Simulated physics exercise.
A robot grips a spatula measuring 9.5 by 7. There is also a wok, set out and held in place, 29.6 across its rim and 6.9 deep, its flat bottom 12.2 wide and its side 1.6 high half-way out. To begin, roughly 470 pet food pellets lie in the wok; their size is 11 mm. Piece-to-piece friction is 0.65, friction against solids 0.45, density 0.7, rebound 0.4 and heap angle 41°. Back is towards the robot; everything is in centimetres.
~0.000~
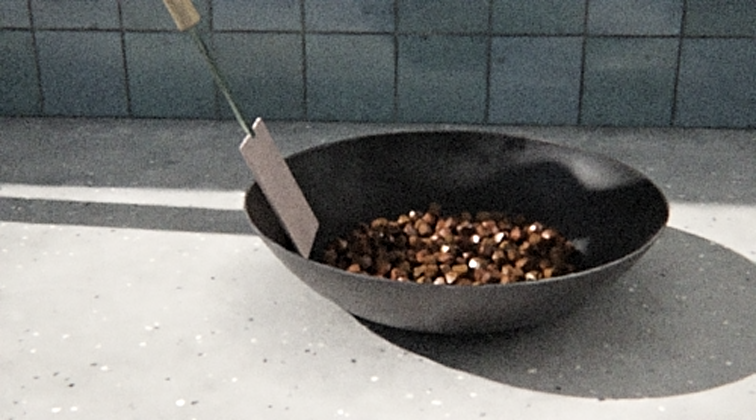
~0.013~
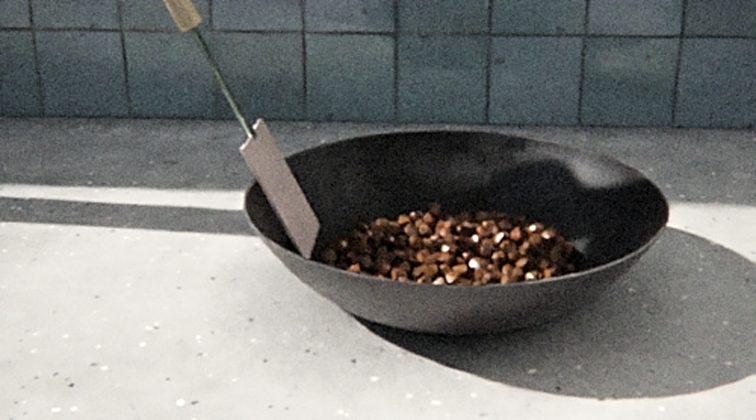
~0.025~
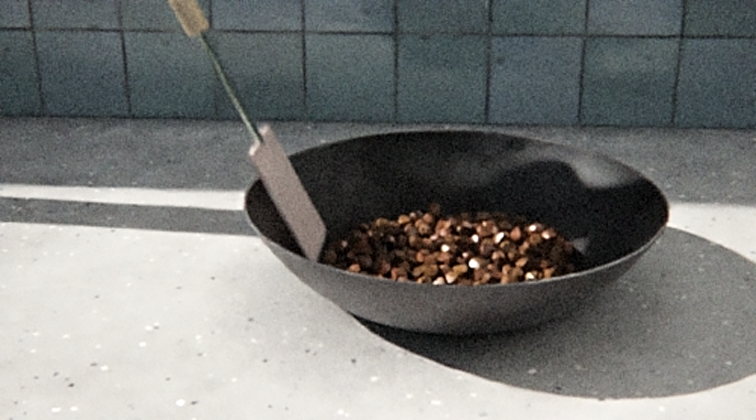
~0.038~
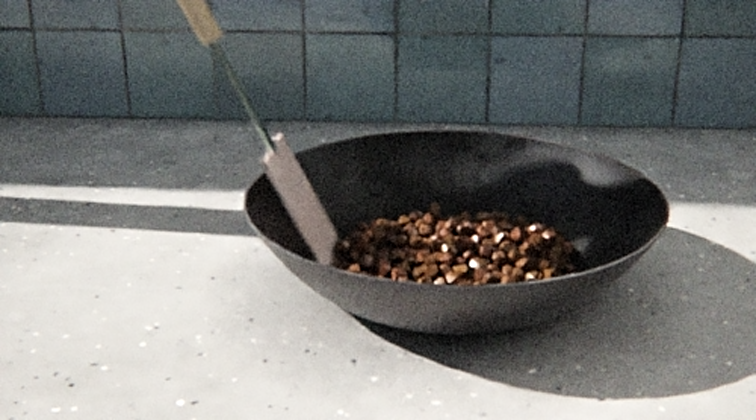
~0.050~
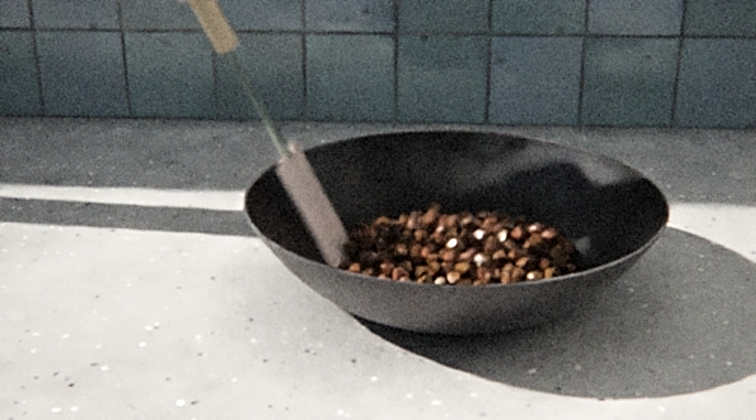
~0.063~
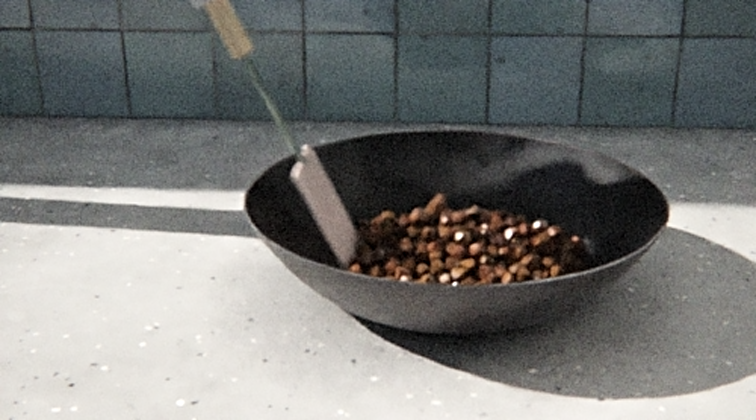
On a pale speckled countertop before blue-green tiles, a flat-bladed spatula tilts inside the left of a black wok, then slides down and rightward into the brown pellets, nudging the pile slightly to the right and heaping it a little.
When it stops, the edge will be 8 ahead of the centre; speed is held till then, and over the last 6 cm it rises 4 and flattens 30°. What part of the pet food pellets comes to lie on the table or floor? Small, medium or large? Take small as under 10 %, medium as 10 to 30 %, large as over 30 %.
Small, so under 10 %.
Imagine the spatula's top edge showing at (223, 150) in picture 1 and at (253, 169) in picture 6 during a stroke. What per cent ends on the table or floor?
About 0 per cent.
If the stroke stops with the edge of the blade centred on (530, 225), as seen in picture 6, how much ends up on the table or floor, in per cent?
Roughly 0 per cent.
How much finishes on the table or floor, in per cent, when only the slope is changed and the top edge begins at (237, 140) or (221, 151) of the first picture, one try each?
Some 5 per cent, then some 5 per cent.
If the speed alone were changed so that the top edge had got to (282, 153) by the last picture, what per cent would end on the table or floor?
Roughly 0 per cent.
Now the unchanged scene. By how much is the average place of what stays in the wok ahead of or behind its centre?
Ahead, by around 5.0 cm.
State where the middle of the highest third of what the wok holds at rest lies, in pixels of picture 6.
Centre: Roughly (584, 237).
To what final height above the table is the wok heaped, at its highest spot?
Top of the heap: Roughly 7.0 cm above the table top.
By 0.13 s, sloping 64°, highest piece 10 above the table; 473 in the wok.
By 0.19 s, sloping 55°, highest piece 11 above the table; 473 in the wok.
By 0.42 s, sloping 34°, highest piece 8 above the table; 459 in the wok, 6 on the table or floor, 8 on the blade or in flight.
By 1.47 s, sloping 34°, highest piece 7 above the table; 459 in the wok, 14 on the table or floor.
Final count, 459 in the wok, 14 on the table or floor. That is 3 % on the table or floor.
